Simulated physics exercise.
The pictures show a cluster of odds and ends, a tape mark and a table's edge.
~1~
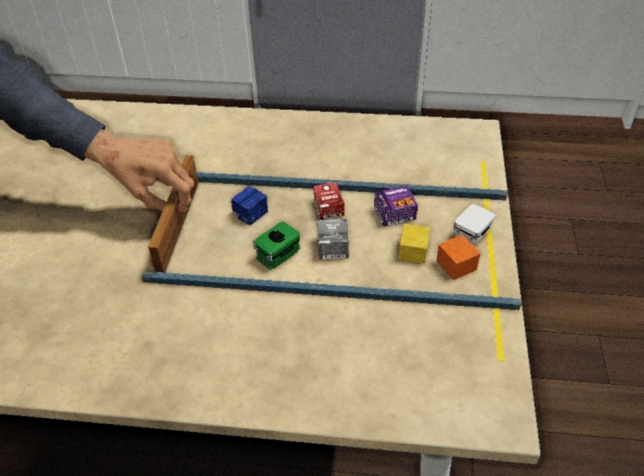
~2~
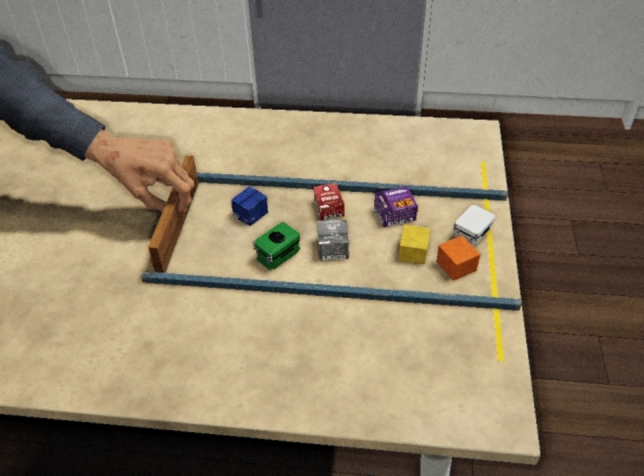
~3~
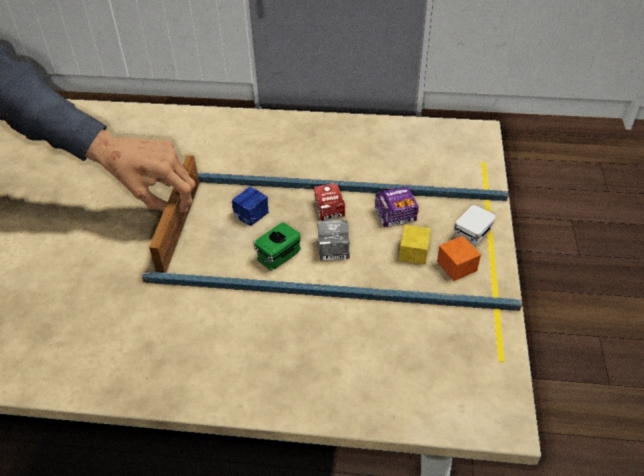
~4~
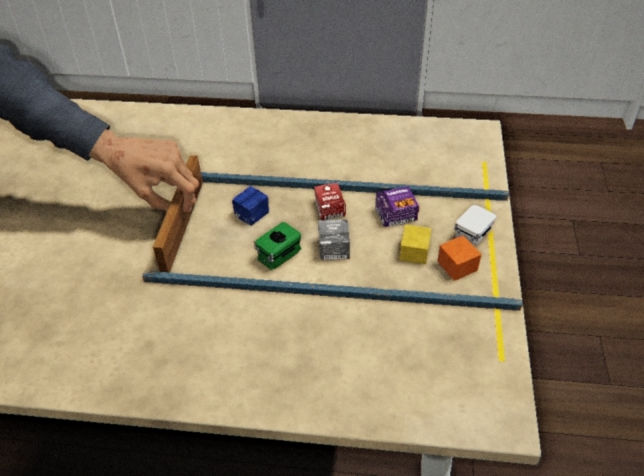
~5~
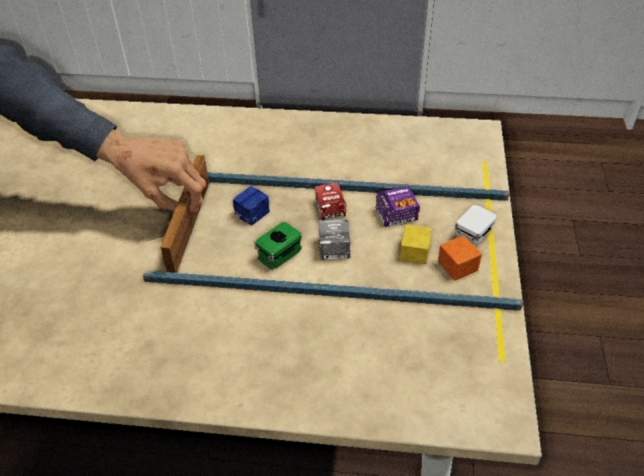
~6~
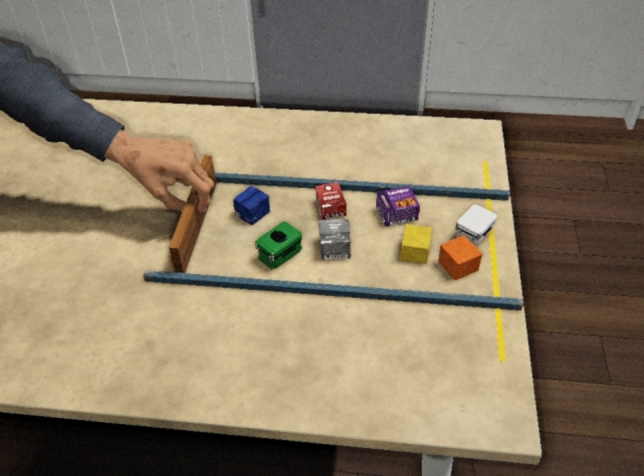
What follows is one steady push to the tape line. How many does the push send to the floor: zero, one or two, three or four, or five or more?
The number that fall off is five or more.
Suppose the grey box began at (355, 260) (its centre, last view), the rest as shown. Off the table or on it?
From there it goes over.
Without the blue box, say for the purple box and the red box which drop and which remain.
The purple box comes down, the red box holds on.
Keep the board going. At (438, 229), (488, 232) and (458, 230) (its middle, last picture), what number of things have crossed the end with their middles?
The counts: 2, 6 and 4.
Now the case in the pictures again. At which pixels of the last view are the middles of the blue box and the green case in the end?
About (505, 217), and the other about (510, 257).
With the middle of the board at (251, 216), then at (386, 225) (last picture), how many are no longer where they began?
1 and 8.
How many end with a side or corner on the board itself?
In contact: 2.
Soon after, none off yet; white case at rest near (476, 226); orange block at rest near (460, 258); yellow block at rest near (416, 244).
Then, none off yet; white case at rest near (476, 226); orange block moving near (470, 259); yellow block moved a little near (434, 244).
Further on, none off yet; white case tipped well over near (538, 260); orange block tipped well over near (532, 272); yellow block moved well along near (514, 245).
At rest, the number that fall off is five or more; fallen, red box, grey box, purple box, yellow block, orange block and white case.
